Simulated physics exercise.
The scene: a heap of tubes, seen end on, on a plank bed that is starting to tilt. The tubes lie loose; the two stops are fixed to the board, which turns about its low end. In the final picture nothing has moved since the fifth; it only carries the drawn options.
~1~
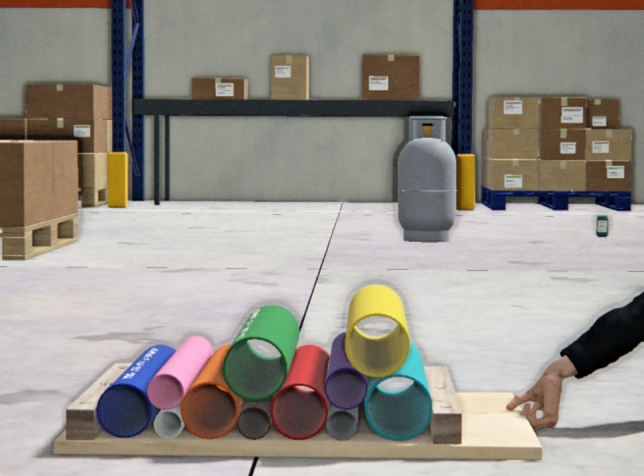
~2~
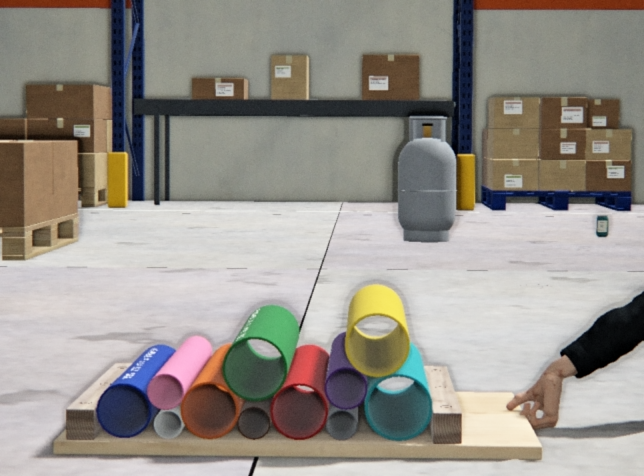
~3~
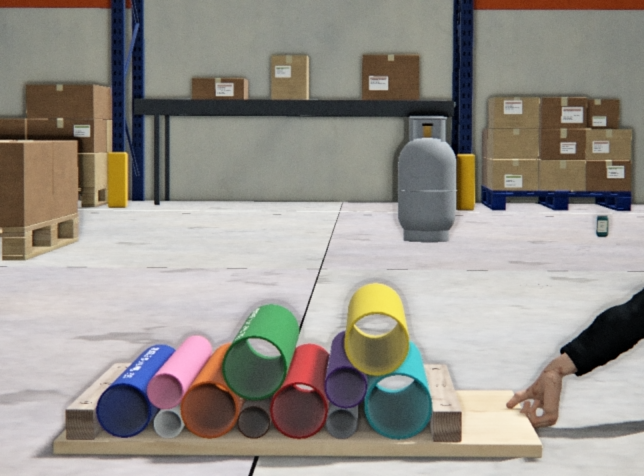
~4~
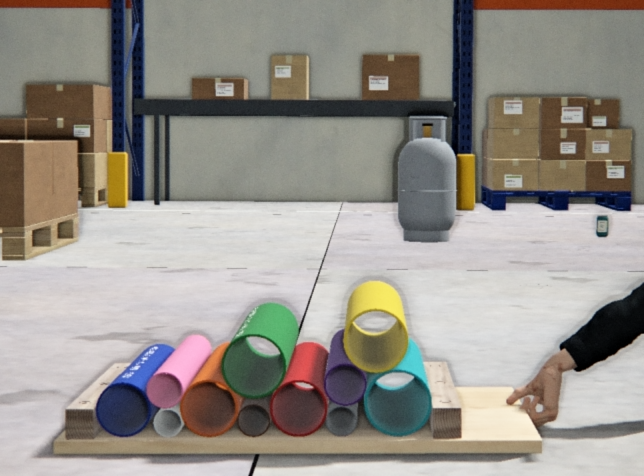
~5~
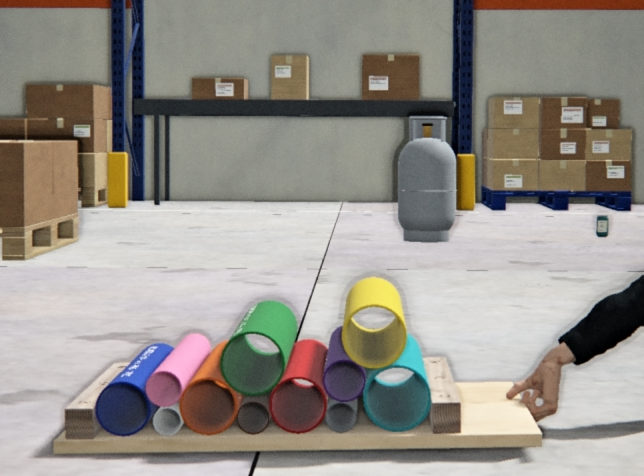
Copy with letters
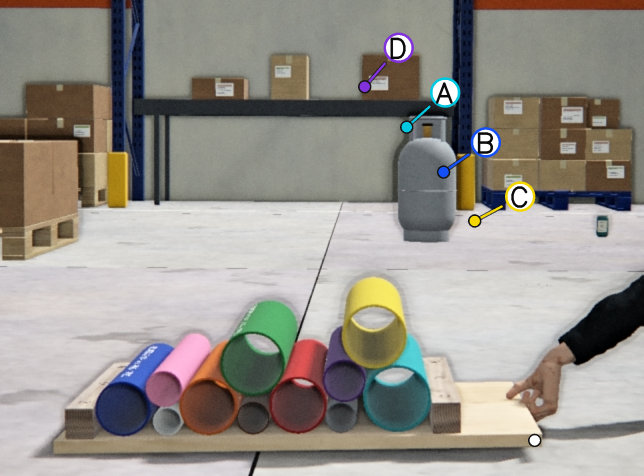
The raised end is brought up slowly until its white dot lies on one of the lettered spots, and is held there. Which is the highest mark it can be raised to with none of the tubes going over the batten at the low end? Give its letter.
B is the limit.
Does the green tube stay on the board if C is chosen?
Yes, with C.
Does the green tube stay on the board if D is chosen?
No.
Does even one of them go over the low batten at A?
Yes, at A.
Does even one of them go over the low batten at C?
No, at C.
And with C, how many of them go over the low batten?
At C the number is none.
On the copy, A at (407, 127); B at (443, 172); C at (475, 221); D at (365, 87); the white dot at (535, 440).
On B. First, board at 20°.
Then, board at 36°.
Finally, board at 36°, none over the low batten.
By contrast, A one over the low batten (green); C none over the low batten; D two over the low batten (green, yellow).
